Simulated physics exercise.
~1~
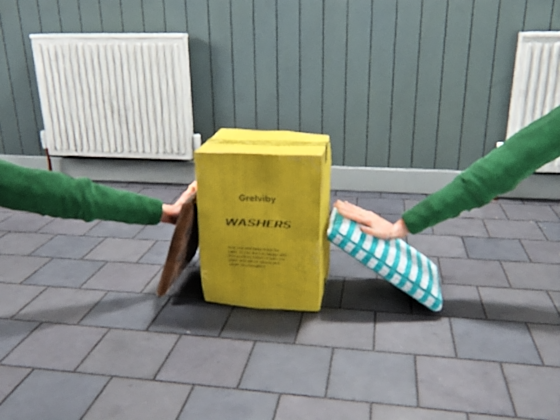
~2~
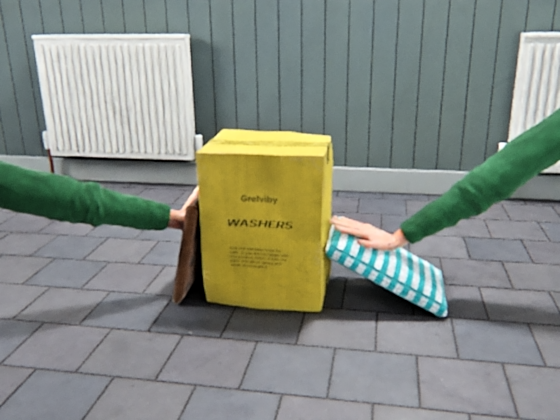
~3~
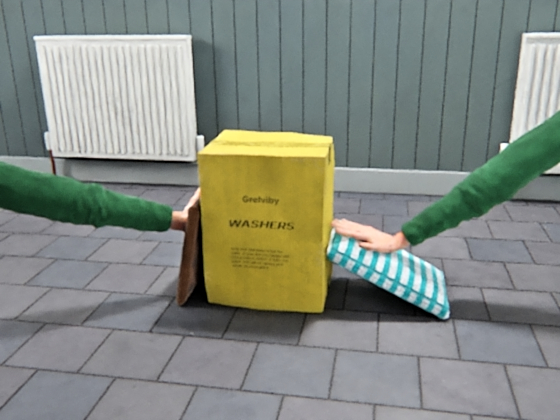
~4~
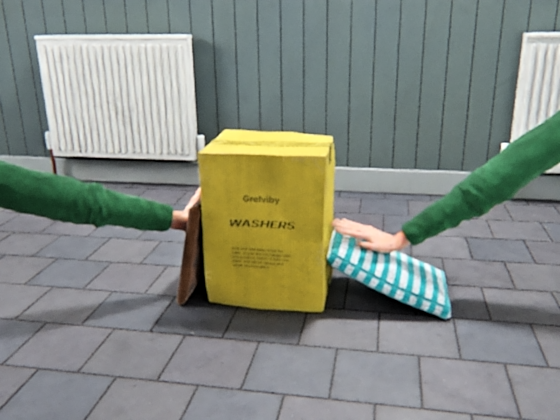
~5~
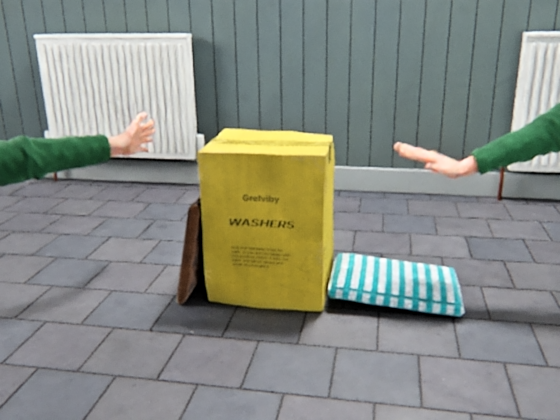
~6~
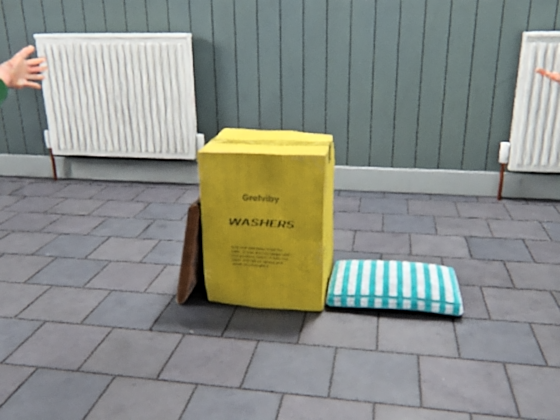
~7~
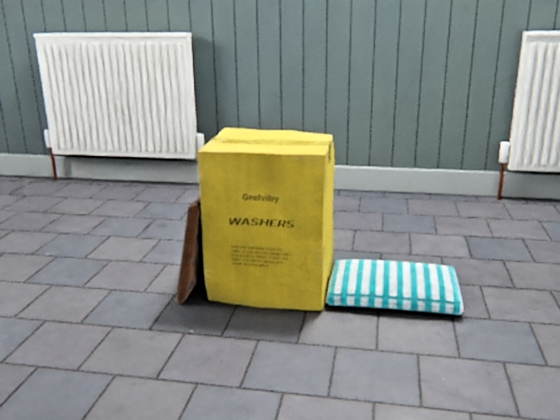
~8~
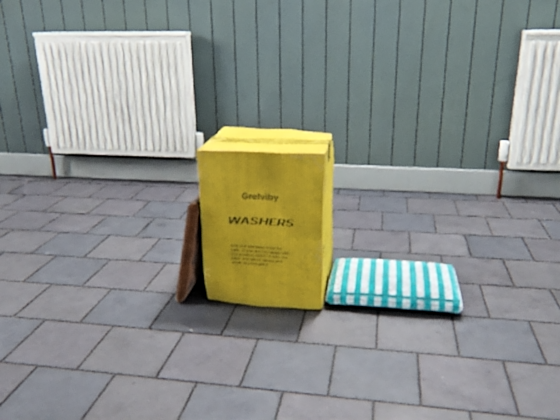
On a grey tiled floor, two green-sleeved arms held a brown pad and a turquoise striped pillow against opposite sides of a yellow box, then let go and drew away; the pad stayed leaning on the left while the pillow dropped flat on the right.
